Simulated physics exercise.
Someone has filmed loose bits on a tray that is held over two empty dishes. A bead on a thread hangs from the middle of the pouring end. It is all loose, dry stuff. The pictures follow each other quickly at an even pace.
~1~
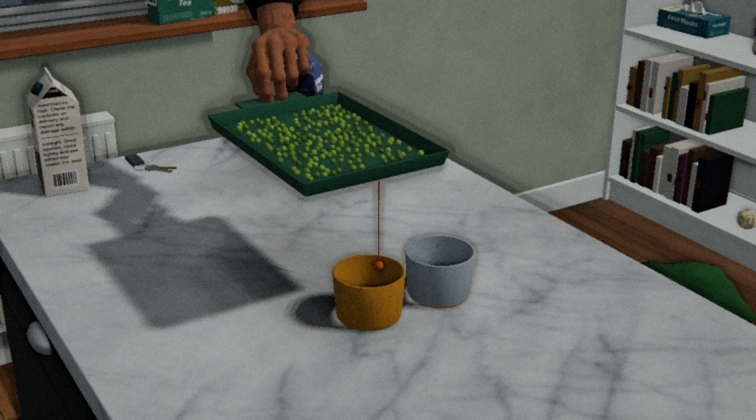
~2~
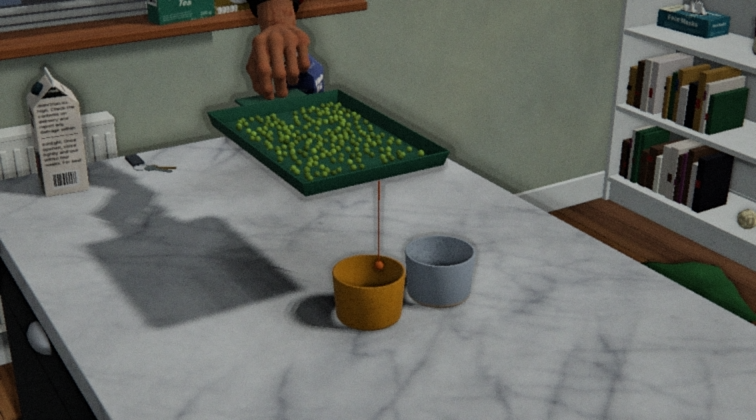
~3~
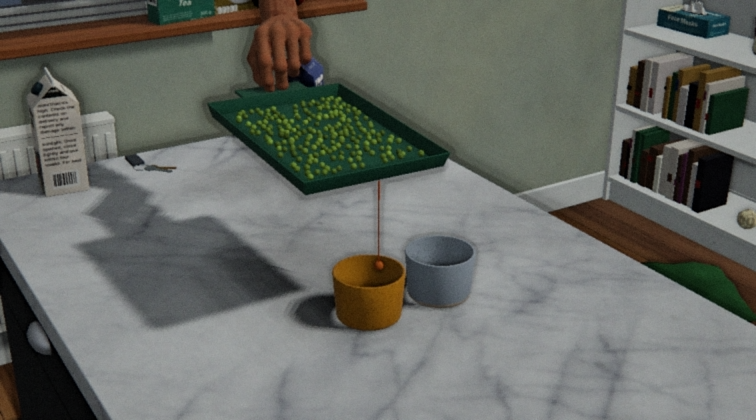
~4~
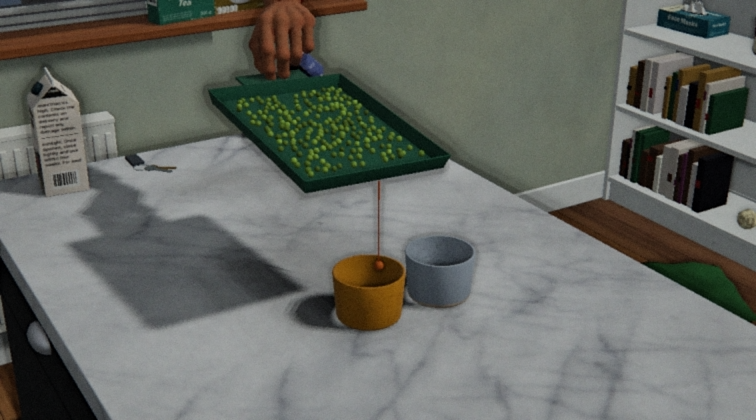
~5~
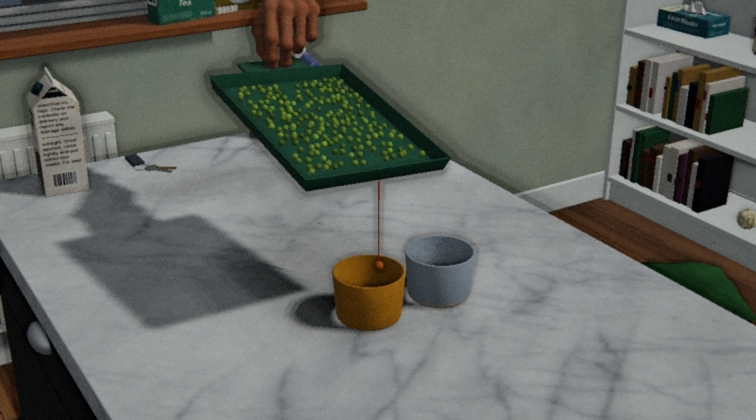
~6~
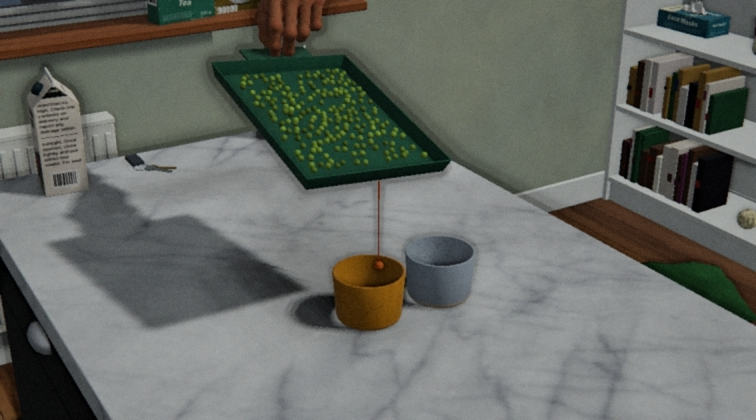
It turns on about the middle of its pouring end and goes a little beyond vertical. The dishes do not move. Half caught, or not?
They take only the smaller part between them.
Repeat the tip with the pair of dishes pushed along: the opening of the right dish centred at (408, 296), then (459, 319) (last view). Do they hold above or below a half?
In turn: Under half; below a half.
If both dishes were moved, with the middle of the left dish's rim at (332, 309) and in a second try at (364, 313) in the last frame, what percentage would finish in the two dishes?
The first gives 30 %, the second 40 %.
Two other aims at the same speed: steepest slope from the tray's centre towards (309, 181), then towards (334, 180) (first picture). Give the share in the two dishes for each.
The first gives 0 %, the second 0 %.
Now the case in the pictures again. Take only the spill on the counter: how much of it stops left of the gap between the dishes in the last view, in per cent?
Close to 10 per cent.
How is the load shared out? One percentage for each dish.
The left dish has 0 per cent, the right dish has 30.
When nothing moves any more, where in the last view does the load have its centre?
At about (465, 318).
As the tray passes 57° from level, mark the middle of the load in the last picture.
Roughly at (413, 161).
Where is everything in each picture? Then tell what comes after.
In the first frame, corners of the pouring end at (305, 181) and (444, 150), level; middle of the load at (319, 139), dried peas; left dish at (388, 304); right dish at (460, 282); bead on its thread at (379, 266).
In the second frame, corners of the pouring end at (306, 181) and (444, 151), level; middle of the load at (319, 137).
In the third frame, corners of the pouring end at (306, 180) and (445, 152), tipped barely, lowest at the right corner; middle of the load at (319, 133).
In the fourth frame, corners of the pouring end at (307, 178) and (445, 154), tipped a little, lowest at the right corner; middle of the load at (319, 126).
In the fifth frame, corners of the pouring end at (308, 177) and (446, 156), tipped a little, lowest at the right corner; middle of the load at (321, 120).
In the sixth frame, corners of the pouring end at (309, 176) and (446, 158), tipped clearly, lowest at the right corner; middle of the load at (323, 114); left dish at (388, 304); right dish at (460, 282).
Soon, tray tipped steeply; nearly all on the tray; a small part in the air.
A while on, tray tipped right over; about two thirds on the tray; a small part in the right dish; about a quarter outside both; a small part in the air.
Towards the end, tray tipped past a quarter turn; a stray few in the left dish; about a third in the right dish; about two thirds outside both.
Finally, tray tipped past a quarter turn; a stray few in the left dish; about a third in the right dish; about two thirds outside both.
